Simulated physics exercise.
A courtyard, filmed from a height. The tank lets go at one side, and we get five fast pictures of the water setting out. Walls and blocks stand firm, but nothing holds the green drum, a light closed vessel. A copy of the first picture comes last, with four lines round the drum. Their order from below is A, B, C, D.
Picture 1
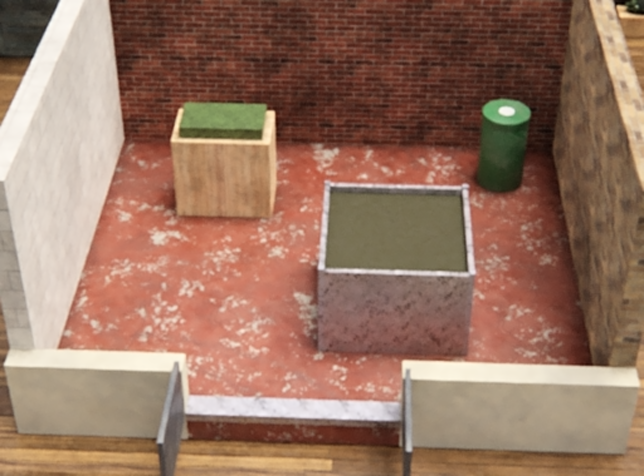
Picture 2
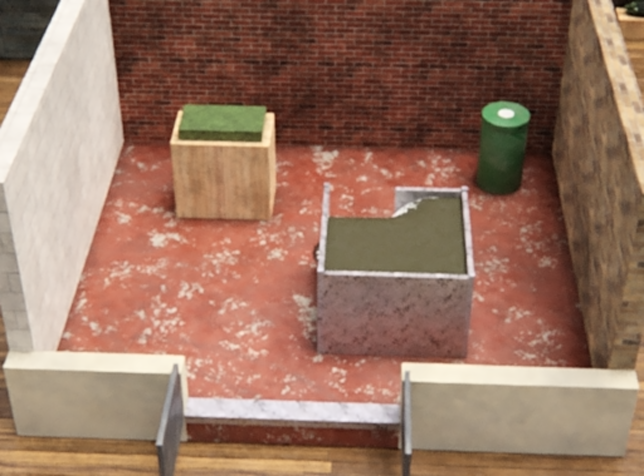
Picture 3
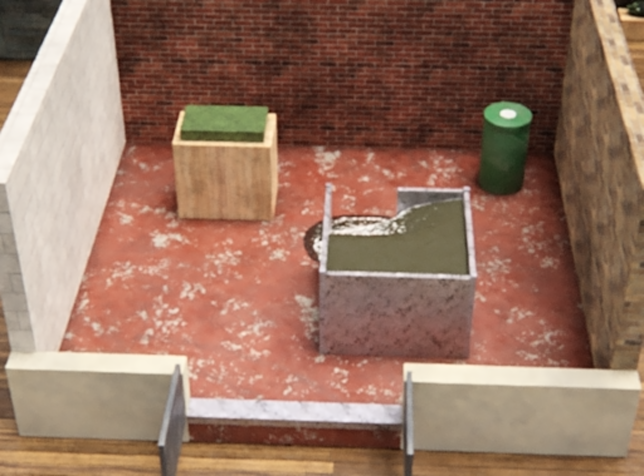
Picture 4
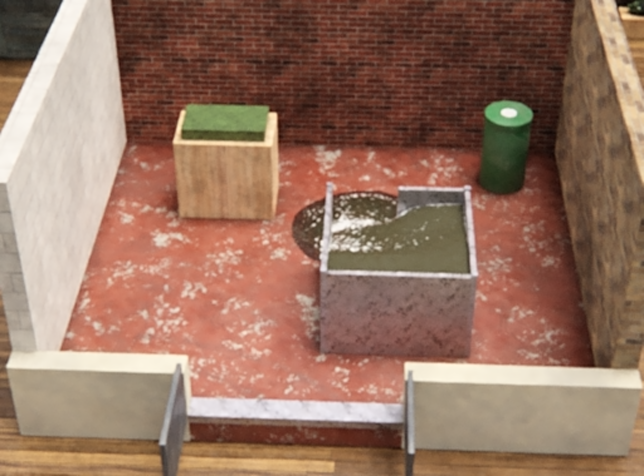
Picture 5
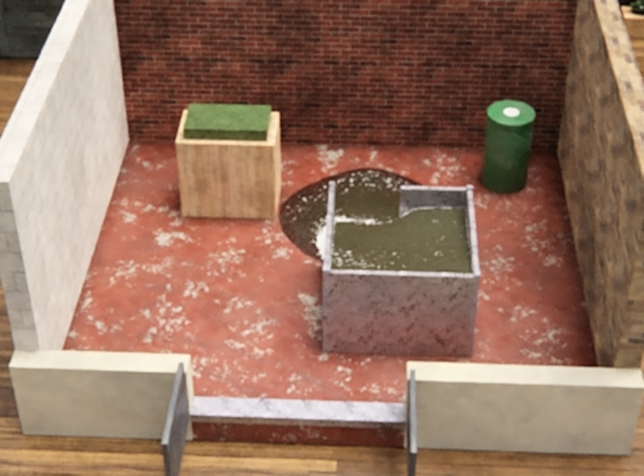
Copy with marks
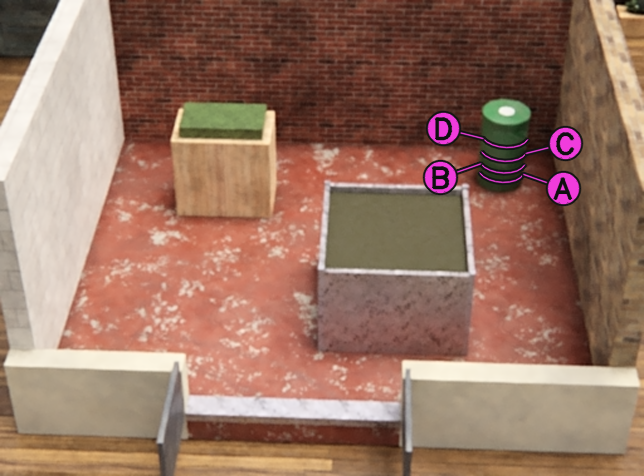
We see a walled yard from above with a full tank, a planter and a green drum; part of the tank's back wall gives way, and murky water pours out behind it, spreading in a dark pool over the red ground.
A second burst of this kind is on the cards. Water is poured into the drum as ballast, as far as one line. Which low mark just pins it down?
Use line B.
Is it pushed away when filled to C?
No, that is safe.
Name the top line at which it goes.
That would be A.
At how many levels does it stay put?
Three.
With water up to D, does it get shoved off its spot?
No, not at all.
On the marked copy, A at (502, 182); B at (503, 172); C at (505, 161); D at (506, 147); from the bottom up A, B, C, D.
With A, it is pushed about twice its own width away.
With B, it does not move.
With C, it does not move.
With D, it does not move.
